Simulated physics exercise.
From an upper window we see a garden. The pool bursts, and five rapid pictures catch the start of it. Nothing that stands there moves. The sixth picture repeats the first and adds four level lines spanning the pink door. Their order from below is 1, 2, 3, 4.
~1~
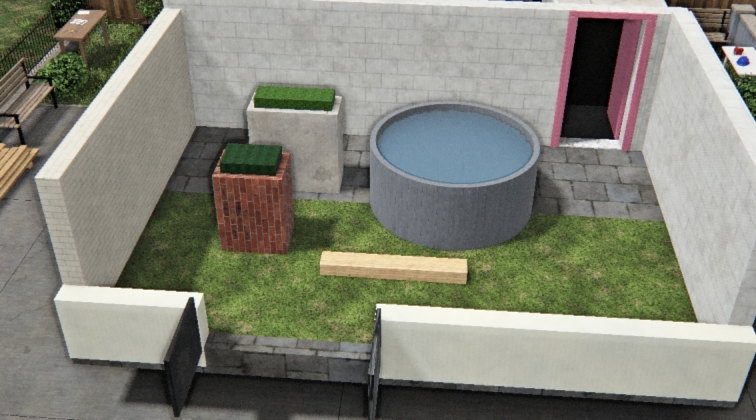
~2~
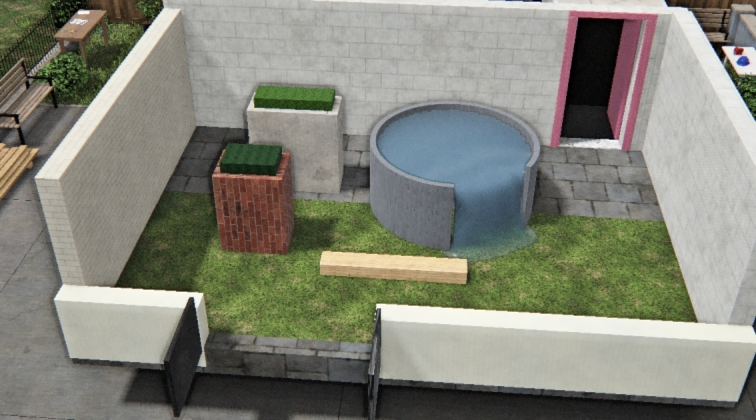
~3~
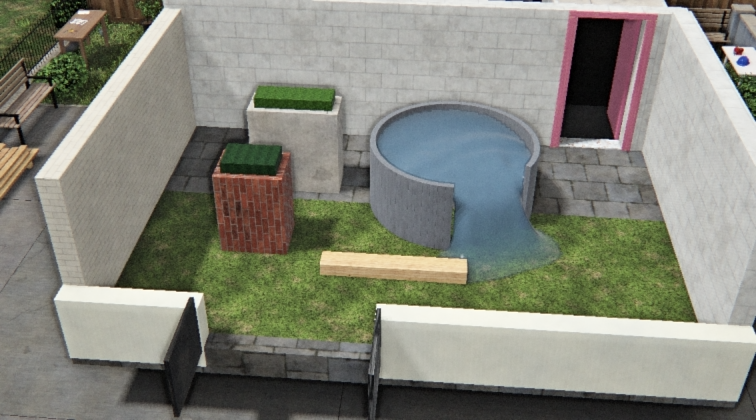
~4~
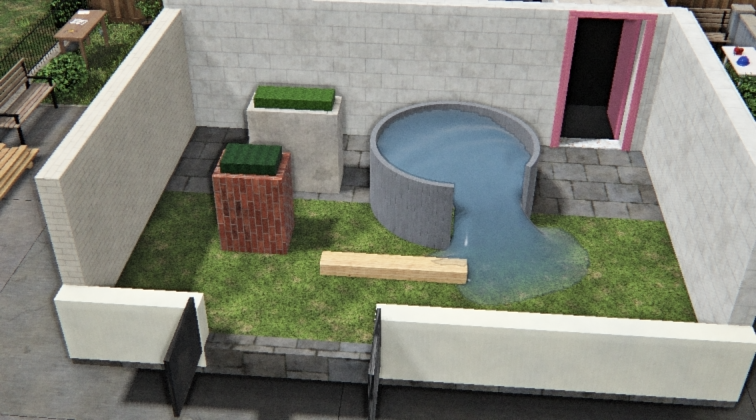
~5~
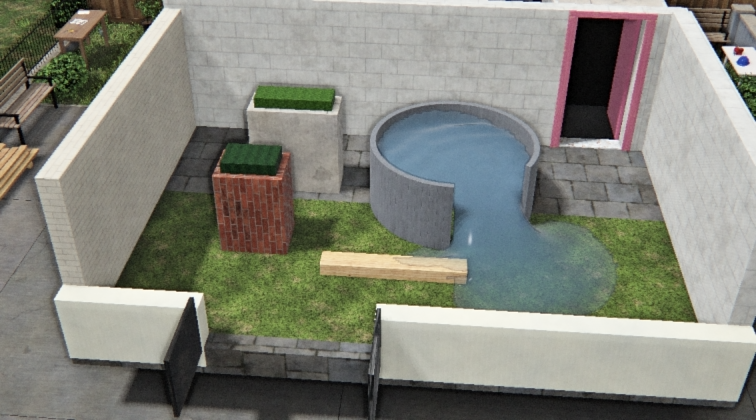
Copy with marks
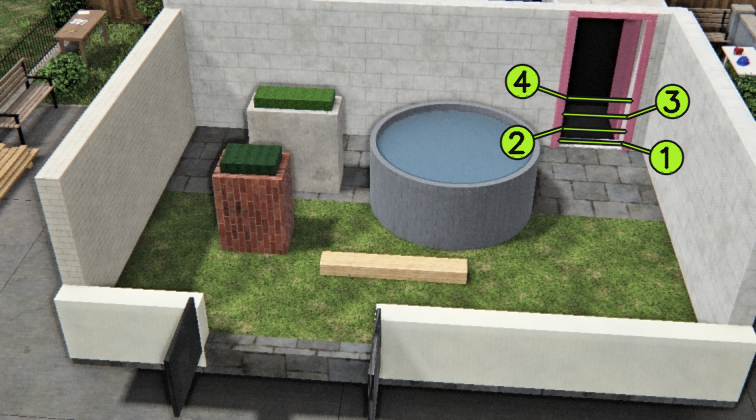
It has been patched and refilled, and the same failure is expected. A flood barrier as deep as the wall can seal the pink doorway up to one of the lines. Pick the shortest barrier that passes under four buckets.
2 is the one.
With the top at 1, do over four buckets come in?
Yes.
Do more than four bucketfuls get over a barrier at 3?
No.
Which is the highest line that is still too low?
That would be 1.
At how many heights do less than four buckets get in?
Three of them.
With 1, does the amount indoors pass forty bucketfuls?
No, it does not.
On the marked copy, 1 at (591, 142); 2 at (593, 130); 3 at (595, 115); 4 at (598, 99); from the bottom up 1, 2, 3, 4.
With 1, about 14 bucketfuls get in.
With 2, nothing gets over.
With 3, nothing gets over.
With 4, nothing gets over.
